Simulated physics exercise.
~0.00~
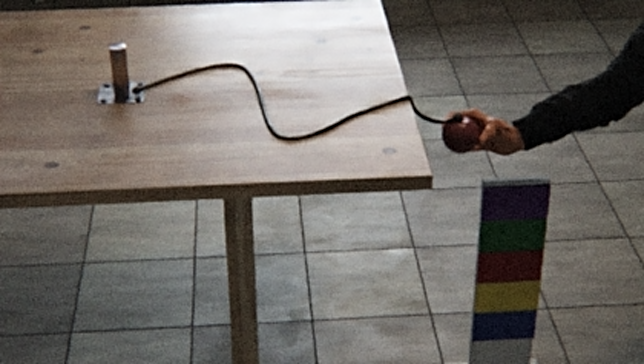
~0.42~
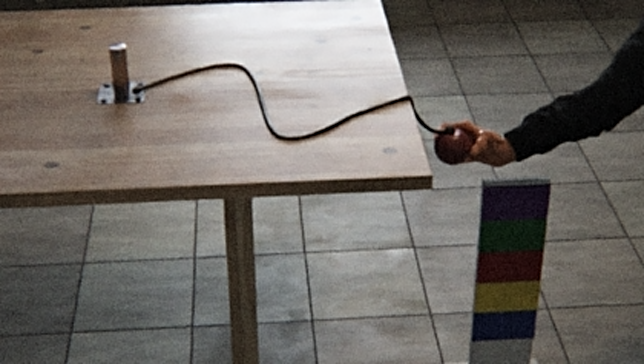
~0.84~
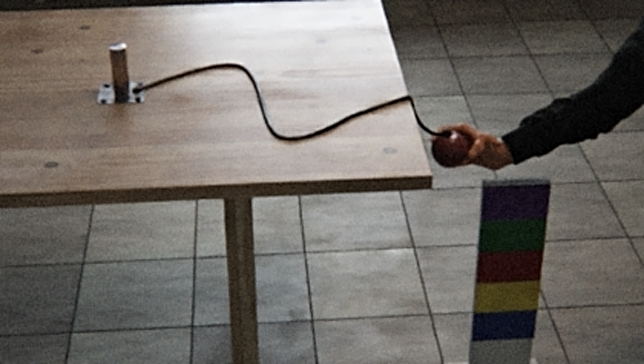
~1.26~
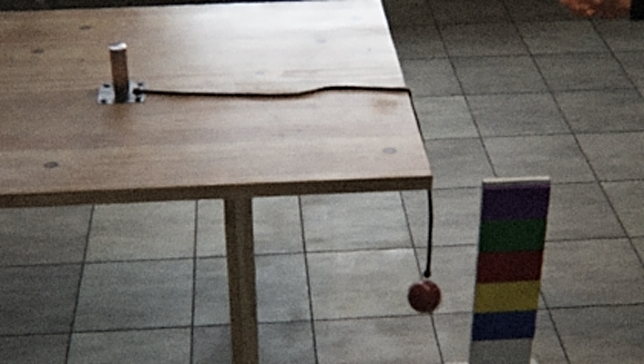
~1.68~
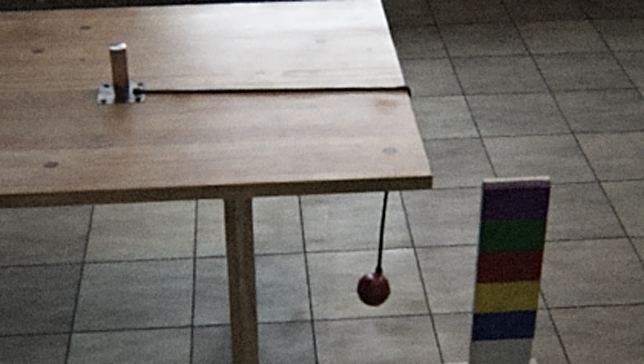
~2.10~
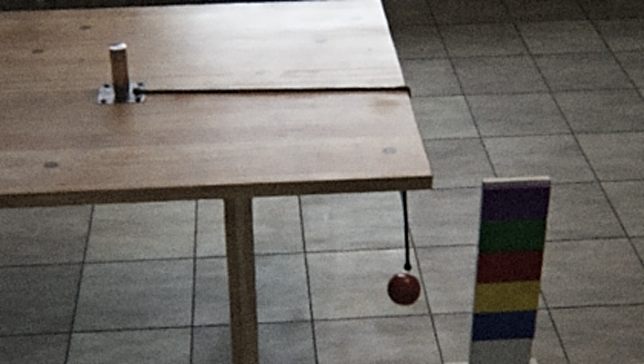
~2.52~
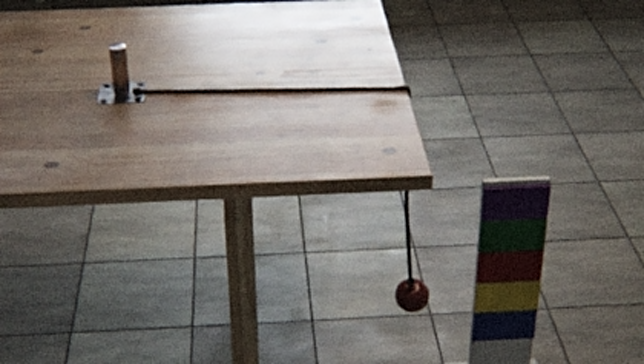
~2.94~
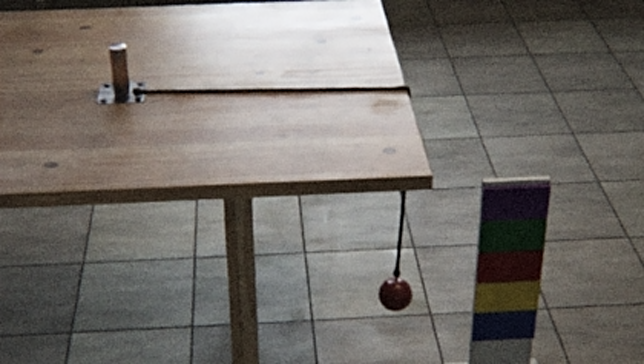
A hand releases a red ball on a cord, which swings below the table edge, level with yellow.
